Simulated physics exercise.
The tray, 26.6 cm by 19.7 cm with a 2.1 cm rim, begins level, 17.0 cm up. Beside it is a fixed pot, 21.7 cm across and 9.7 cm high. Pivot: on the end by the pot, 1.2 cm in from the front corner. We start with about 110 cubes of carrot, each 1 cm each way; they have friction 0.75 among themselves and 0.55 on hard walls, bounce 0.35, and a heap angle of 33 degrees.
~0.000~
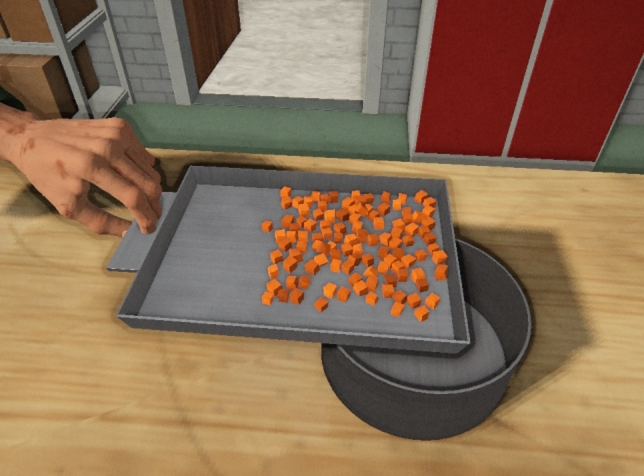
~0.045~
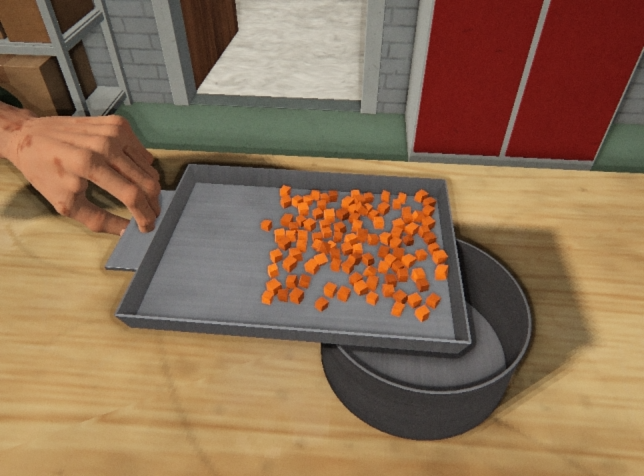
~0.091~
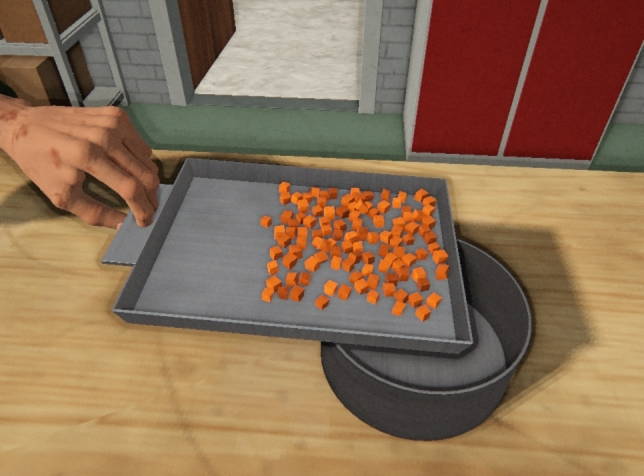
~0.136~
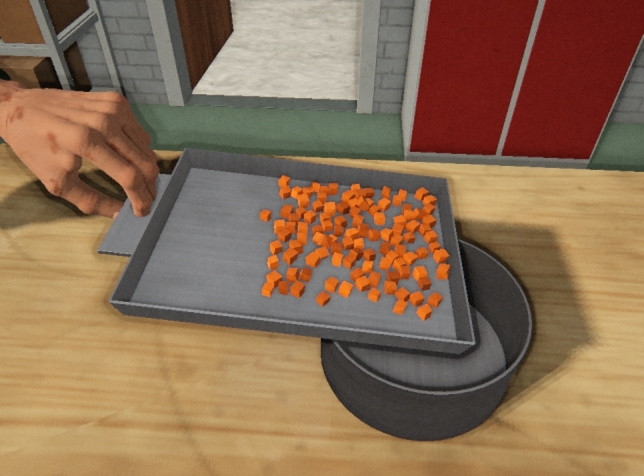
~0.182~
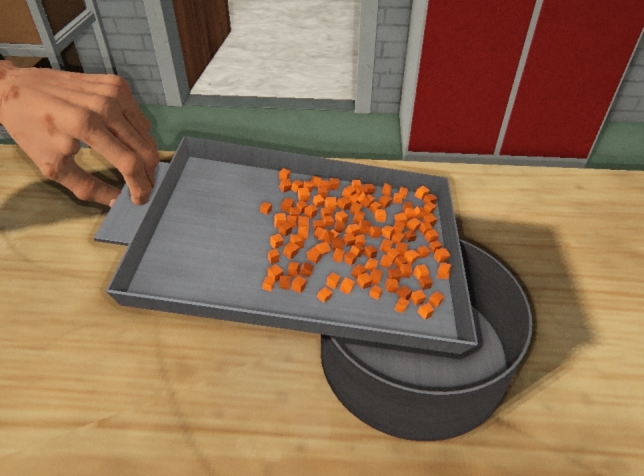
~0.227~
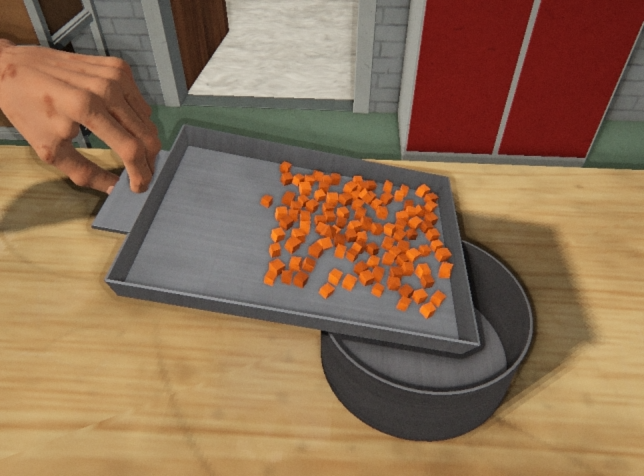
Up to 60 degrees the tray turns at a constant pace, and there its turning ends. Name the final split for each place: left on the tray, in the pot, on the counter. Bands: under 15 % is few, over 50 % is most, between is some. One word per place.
Left on the tray: Most, pot: Few, counter: Few.
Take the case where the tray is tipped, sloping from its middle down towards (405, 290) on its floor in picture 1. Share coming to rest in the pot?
The share would be about 0 percent.
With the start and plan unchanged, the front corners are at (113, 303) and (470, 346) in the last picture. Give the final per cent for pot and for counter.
The pot gets 0 and the counter 45.
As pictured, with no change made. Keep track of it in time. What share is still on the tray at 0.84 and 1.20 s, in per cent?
First 100, then 95.
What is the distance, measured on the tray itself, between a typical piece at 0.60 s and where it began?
About 1 cm.
After 0.60 s, tilt 35 degrees; the tray holds 100 %, the pot 0 %.
After 0.84 s, tilt 50 degrees; the tray holds 100 %, the pot 0 %.
After 1.20 s, tilt 60 degrees; the tray holds 95 %, the pot 0 %.
By 2.3 s all is still; tray 95 %, pot 5 %, counter 0 %.
